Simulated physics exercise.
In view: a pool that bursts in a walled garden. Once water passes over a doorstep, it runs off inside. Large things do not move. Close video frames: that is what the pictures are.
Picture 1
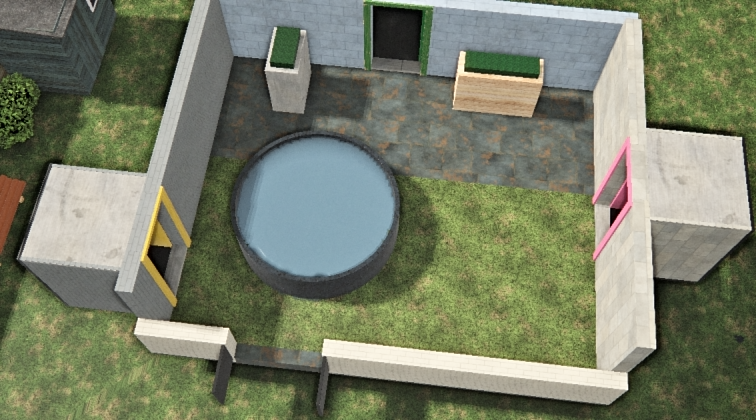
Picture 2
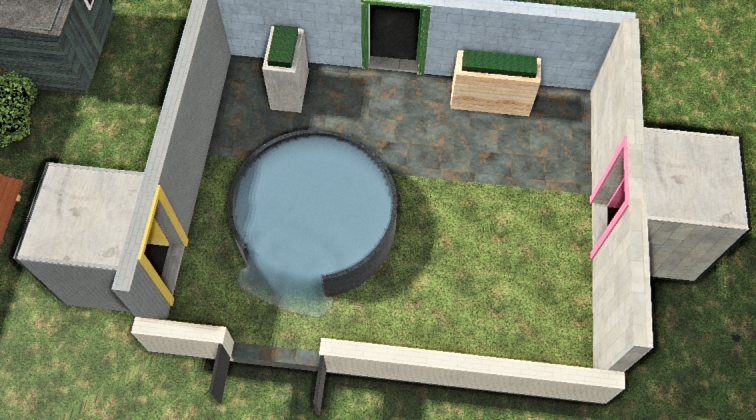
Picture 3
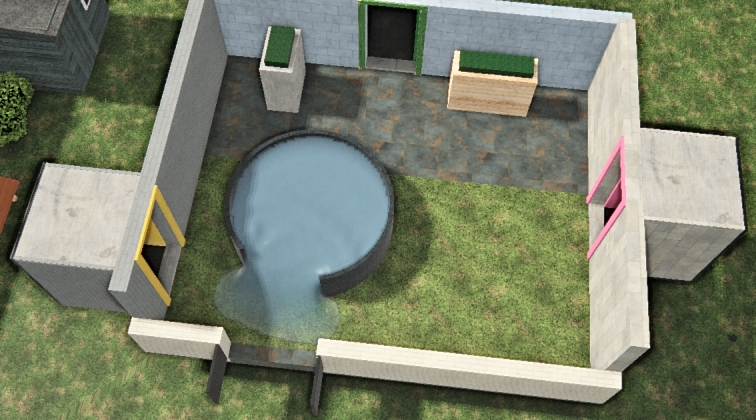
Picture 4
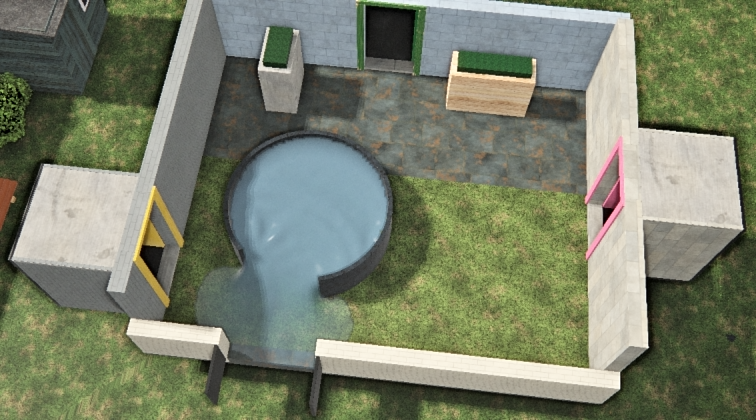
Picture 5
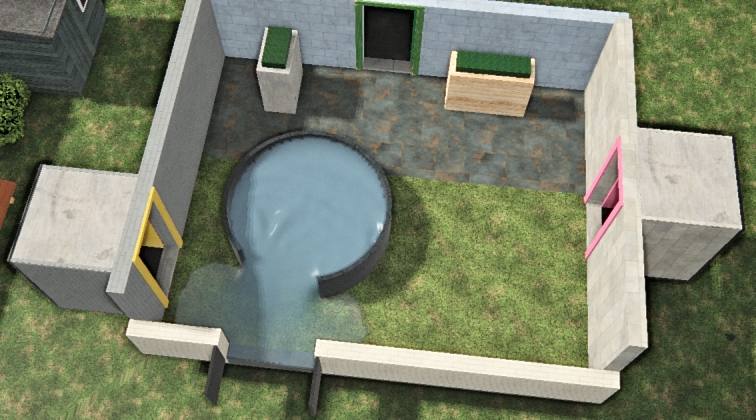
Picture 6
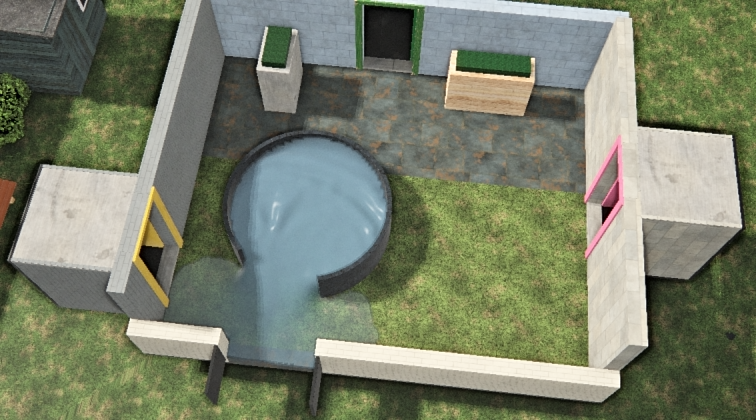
Water bursting through the front of a round pool in a walled garden, spreading across the grass toward the low front wall.
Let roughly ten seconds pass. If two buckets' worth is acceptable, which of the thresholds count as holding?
The green door counts as holding, the pink door counts as holding, the yellow door does not count.
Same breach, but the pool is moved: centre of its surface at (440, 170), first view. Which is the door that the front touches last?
I'd pick the one in green.
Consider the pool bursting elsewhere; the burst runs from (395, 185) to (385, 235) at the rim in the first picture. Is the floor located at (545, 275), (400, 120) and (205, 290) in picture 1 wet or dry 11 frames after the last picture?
Point by point: Soaked; unwetted; unwetted.
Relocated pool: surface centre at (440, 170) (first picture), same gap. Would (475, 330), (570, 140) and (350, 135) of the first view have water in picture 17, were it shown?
First one gets inundated, next one stays unwetted, last one stays unwetted.
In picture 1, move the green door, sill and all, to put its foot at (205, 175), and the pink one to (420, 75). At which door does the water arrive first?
Answer: The door marked yellow.
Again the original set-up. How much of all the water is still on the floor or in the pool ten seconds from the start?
40 %.
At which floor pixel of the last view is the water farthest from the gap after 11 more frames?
The flood front should get to about (463, 367).
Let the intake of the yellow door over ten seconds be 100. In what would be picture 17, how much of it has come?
It works out at roughly 15 percent of the ten-second total.
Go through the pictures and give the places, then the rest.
The pool at (316, 205) is whole and still, in the first frame.
The front is at (325, 310), out from the gap at (283, 284), in the second frame.
The front is at (327, 333), out from the gap at (280, 285), in the third frame.
The front is at a hidden place, out from the gap at (279, 286), in the fourth frame.
Water pours out at (278, 287) and has run to a hidden place, in the fifth frame.
The front is at a hidden place, out from the gap at (279, 286), in the sixth frame.
A moment on, water covers 15 % of the floor; the green door not reached, the pink door not reached, the yellow door under two buckets in.
Next, water covers 25 % of the floor; the green door not reached, the pink door not reached, the yellow door over two buckets in.
Then, water covers 35 % of the floor; the green door not reached, the pink door not reached, the yellow door over two buckets in.
Later, water covers 55 % of the floor; the green door wet at the sill, nothing in, the pink door not reached, the yellow door far over two buckets in.
In the end, water covers 80 % of the floor; the green door wet at the sill, nothing in, the pink door not reached, the yellow door far over two buckets in.
